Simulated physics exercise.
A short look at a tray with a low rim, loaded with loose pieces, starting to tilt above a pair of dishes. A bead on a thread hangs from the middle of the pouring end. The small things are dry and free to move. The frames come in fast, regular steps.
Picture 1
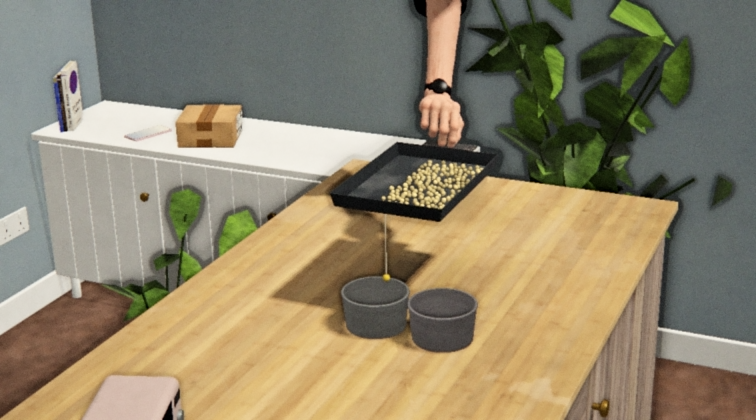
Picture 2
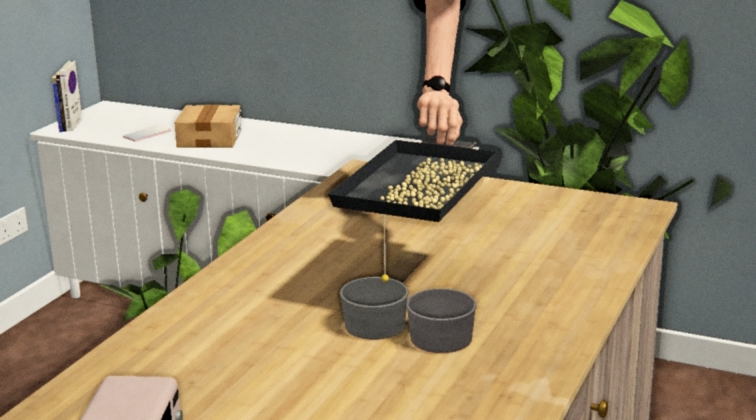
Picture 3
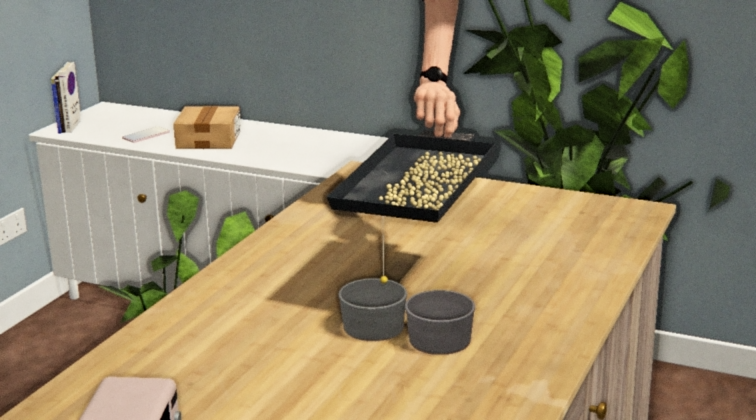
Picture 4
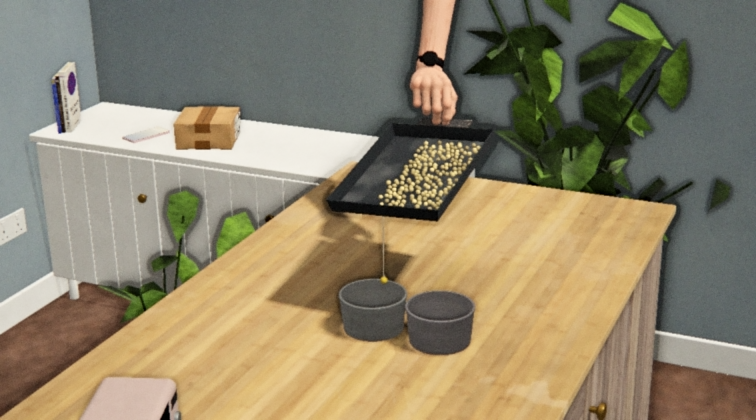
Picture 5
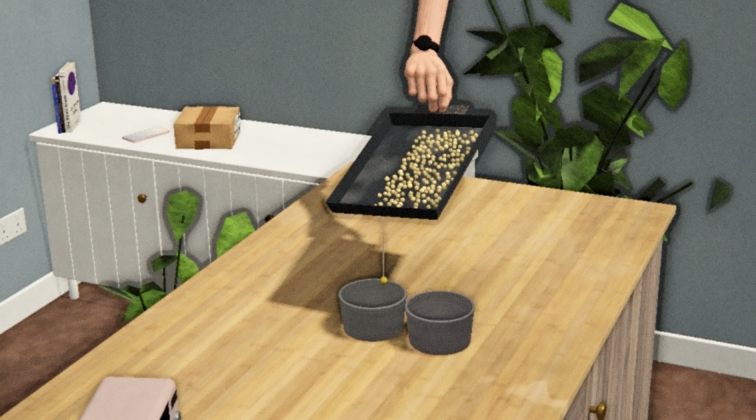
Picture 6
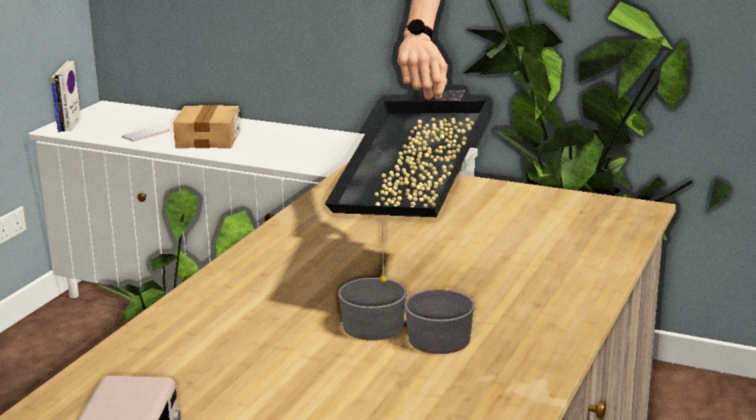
A hand tilts a dark tray of soya beans toward two grey dishes below.
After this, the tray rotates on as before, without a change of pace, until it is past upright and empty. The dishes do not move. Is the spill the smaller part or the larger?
In the dishes lies under half of it.
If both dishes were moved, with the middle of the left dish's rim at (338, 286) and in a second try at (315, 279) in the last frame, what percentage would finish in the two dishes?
Roughly 80 per cent, and 70 per cent.
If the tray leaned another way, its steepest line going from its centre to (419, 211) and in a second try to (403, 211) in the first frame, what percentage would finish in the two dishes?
About 90 and 70 per cent.
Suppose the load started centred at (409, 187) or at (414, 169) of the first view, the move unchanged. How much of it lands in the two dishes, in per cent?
The first gives 30 %, the second 10 %.
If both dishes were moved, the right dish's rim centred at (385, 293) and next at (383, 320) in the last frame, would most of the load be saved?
The first try: Above a half. The second: Under half.
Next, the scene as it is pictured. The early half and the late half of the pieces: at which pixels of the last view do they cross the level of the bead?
The first part at (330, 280); the rest at (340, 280).
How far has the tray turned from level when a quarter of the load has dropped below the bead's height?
Near 95 degrees.
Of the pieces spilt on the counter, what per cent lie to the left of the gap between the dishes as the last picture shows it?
Roughly 100 in a hundred.
Shortly afterwards, tray tipped steeply; the bulk on the tray; a little in the air.
Next, tray tipped past a quarter turn; near half on the tray; a little in the left dish; near a quarter outside both; a little in the air.
Some moments later, tray tipped past a quarter turn; near a quarter in the left dish; the bulk outside both.
In the end, tray tipped past a quarter turn; none at all in the right dish; near a quarter in the left dish; the bulk outside both.
